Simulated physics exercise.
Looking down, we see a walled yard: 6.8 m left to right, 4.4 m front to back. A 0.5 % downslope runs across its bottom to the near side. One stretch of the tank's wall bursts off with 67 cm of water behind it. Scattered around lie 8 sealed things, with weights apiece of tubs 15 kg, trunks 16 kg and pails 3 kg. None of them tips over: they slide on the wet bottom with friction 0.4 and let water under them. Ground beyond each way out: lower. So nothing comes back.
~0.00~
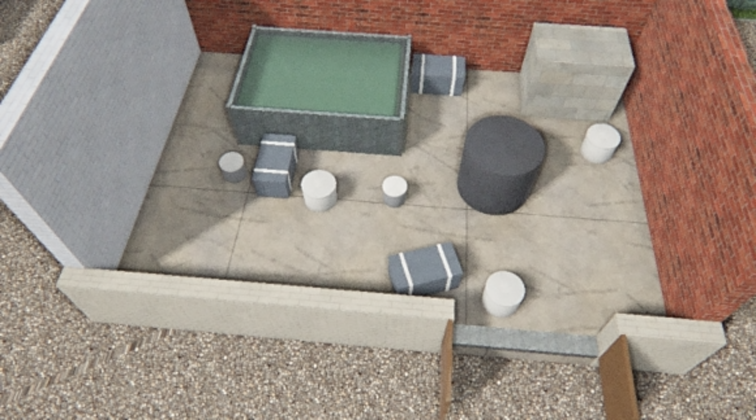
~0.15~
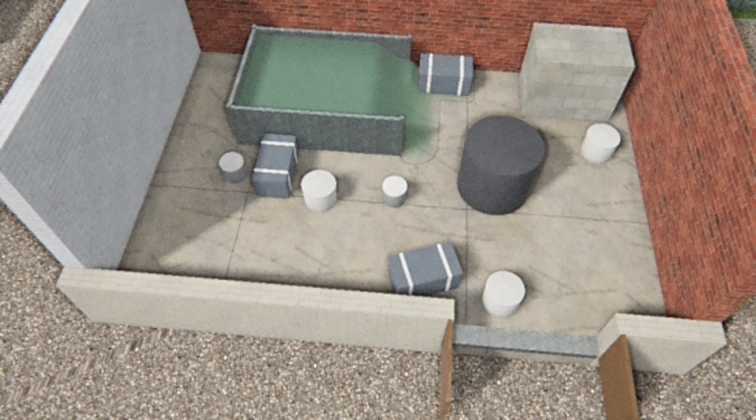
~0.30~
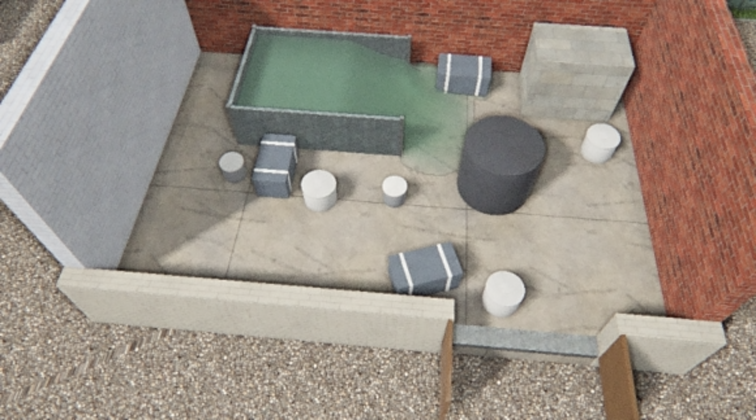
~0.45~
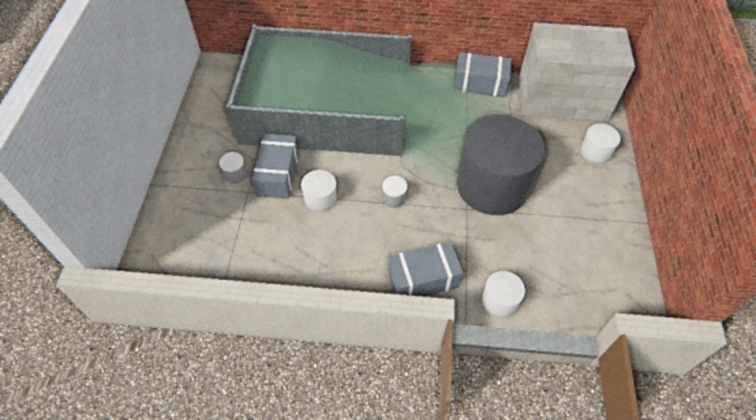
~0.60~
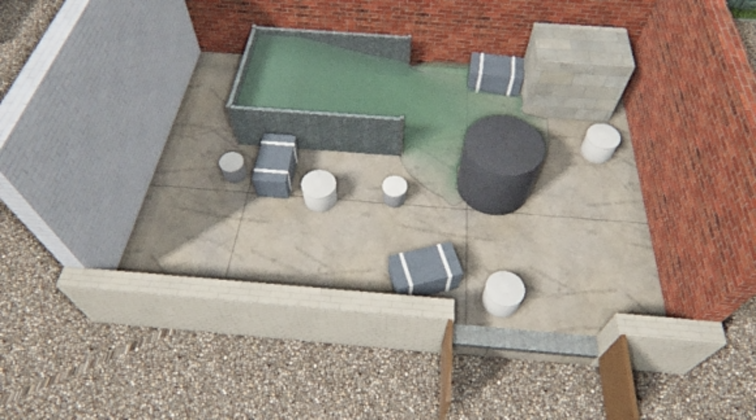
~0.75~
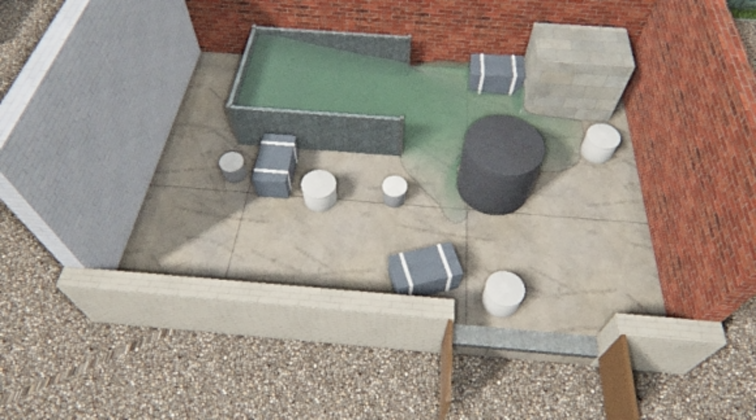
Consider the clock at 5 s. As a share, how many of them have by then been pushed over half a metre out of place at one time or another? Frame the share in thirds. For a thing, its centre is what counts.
The share is in the middle band.
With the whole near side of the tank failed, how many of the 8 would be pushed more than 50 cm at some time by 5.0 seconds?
In that case the number is 6.
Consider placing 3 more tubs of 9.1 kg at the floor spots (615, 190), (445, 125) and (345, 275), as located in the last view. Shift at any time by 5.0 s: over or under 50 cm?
The first comes out beyond the limit, the second beyond the limit, the third beyond the limit.
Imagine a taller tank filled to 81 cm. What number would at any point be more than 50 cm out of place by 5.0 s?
It would come to 5 of them.
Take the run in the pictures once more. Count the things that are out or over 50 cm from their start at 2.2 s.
Count: 2.
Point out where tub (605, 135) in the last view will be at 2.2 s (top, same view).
Roughly (630, 204) in the same view.
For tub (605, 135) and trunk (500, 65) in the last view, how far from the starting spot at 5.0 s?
First: Washed out. Second: 120 cm.
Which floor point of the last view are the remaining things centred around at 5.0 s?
The centre is close to (340, 213).
After 1.1 s 1 of 8 are over 50 cm from their spots; 1 afloat.
After 2.2 s 2 of 8 are over 50 cm from their spots; 2 afloat.
After 3.5 s 2 of 8 are over 50 cm from their spots; 1 afloat.
After 5.0 s 5 of 8 are over 50 cm from their spots, and 5 have been at some point; 3 afloat.
